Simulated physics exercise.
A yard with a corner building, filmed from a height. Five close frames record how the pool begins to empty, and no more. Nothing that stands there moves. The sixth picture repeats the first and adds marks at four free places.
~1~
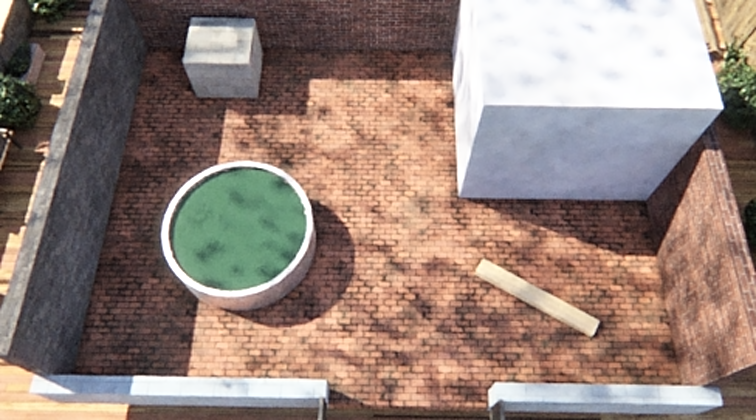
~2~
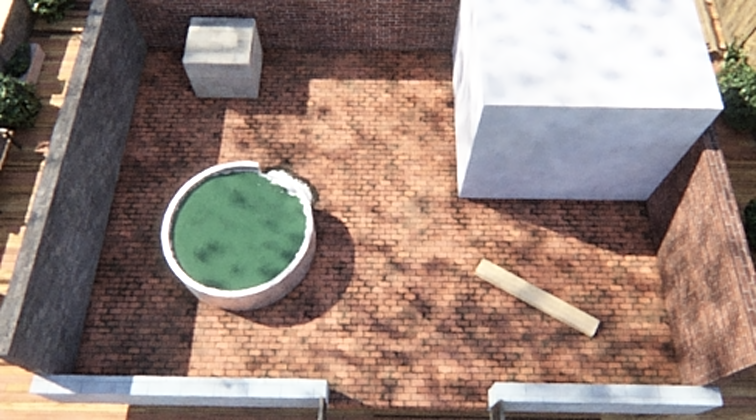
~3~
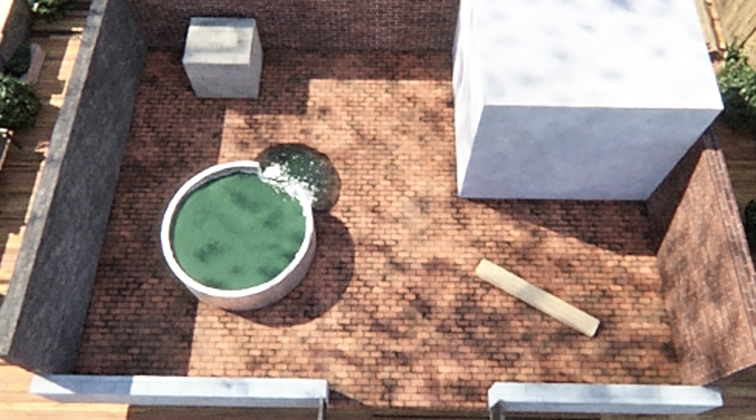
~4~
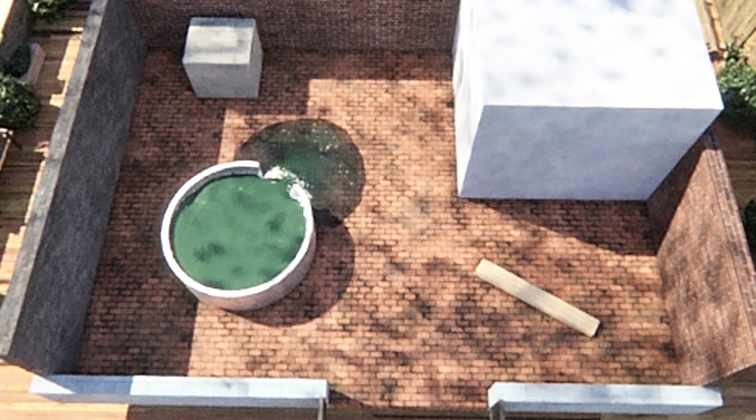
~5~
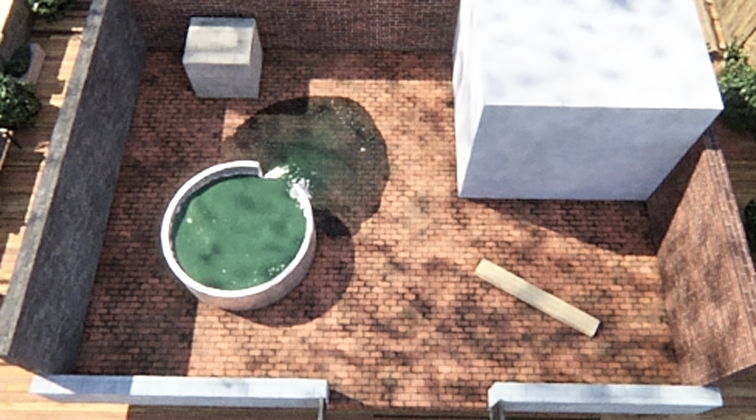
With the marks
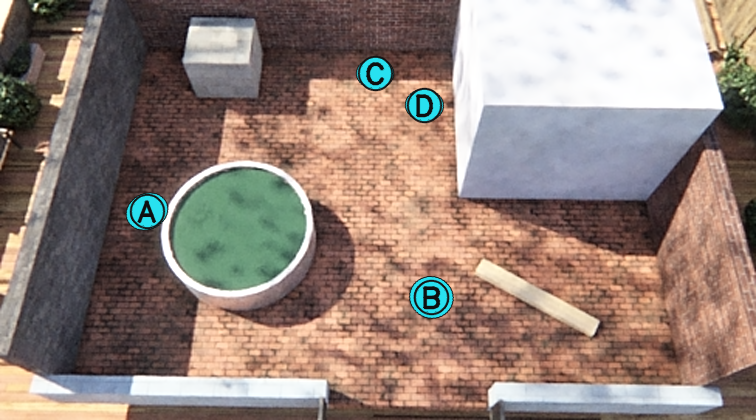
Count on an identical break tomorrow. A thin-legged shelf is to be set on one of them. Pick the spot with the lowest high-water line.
Spot B.
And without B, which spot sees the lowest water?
Here it is spot A.
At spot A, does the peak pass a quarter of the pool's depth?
No.
On the marked copy, A at (147, 211); B at (431, 297); C at (375, 73); D at (424, 105).
With A, the water peaks at about 13 % of the depth that stood in the pool.
With B, the water peaks at about 7 % of the depth that stood in the pool.
With C, the water peaks at about 38 % of the depth that stood in the pool.
With D, the water peaks at about 40 % of the depth that stood in the pool.
